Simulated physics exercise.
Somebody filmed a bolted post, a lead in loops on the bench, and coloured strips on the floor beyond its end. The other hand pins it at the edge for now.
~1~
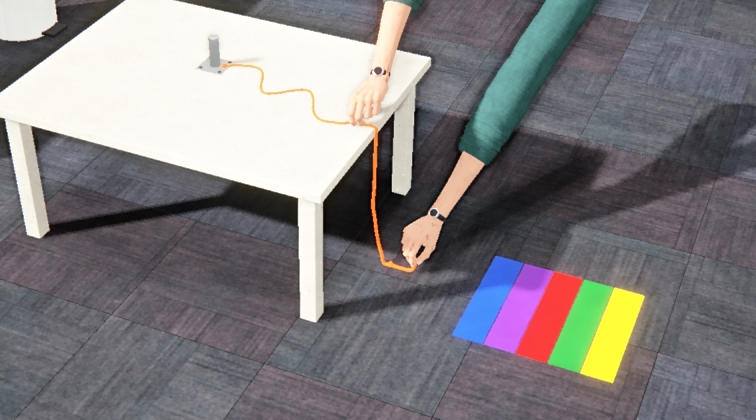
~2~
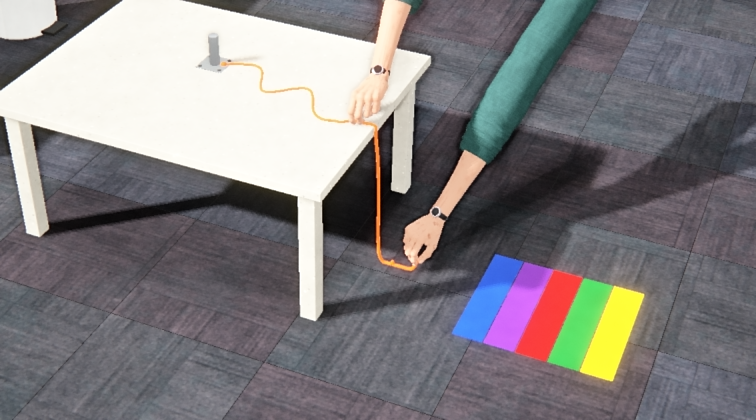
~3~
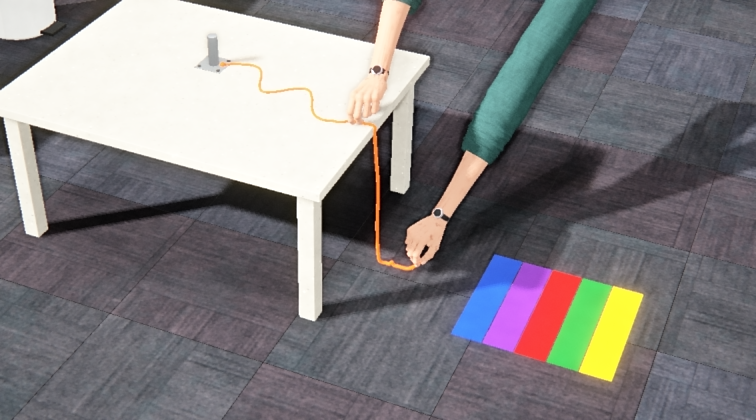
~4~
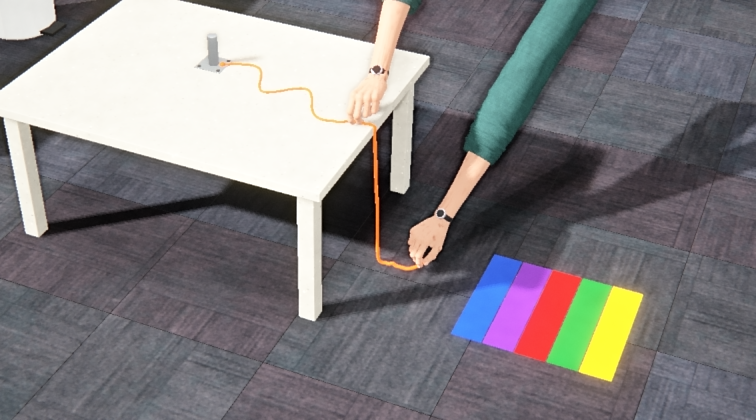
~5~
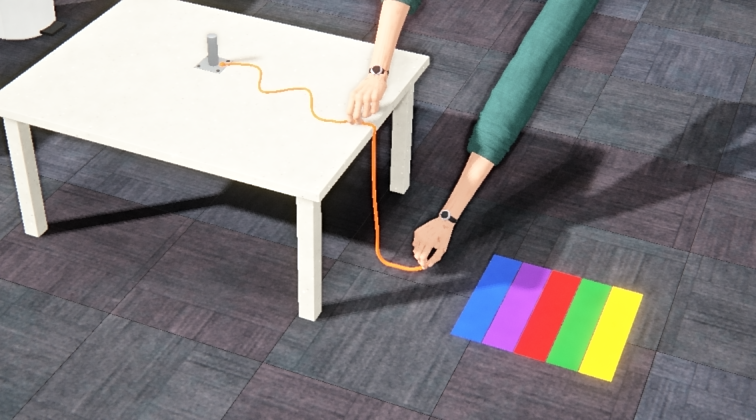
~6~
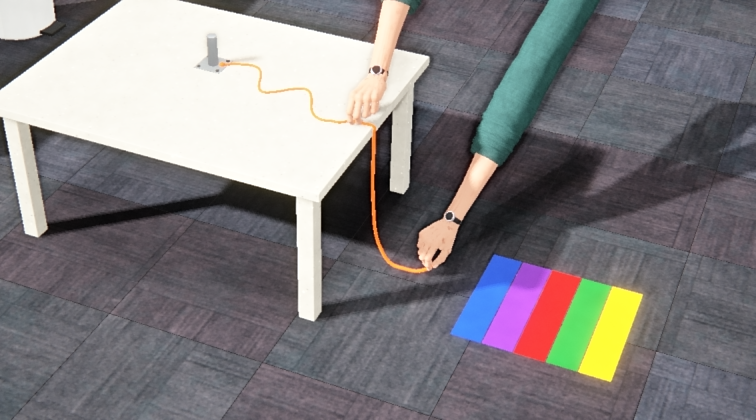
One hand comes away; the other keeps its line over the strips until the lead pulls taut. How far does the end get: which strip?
It gets as far as the green strip.
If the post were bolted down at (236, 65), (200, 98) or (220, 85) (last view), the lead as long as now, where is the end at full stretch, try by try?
Near (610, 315), (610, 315) and (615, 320).
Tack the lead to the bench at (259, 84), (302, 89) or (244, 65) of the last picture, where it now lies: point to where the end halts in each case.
Try by try, around (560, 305), (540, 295) and (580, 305).
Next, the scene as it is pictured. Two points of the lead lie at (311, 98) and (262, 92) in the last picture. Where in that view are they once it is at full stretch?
At (345, 110), then (292, 91).
A little later, end near (537, 296); over red.
Next, end near (568, 304); over green.
When it is tight, end near (585, 309); over green. The green one.
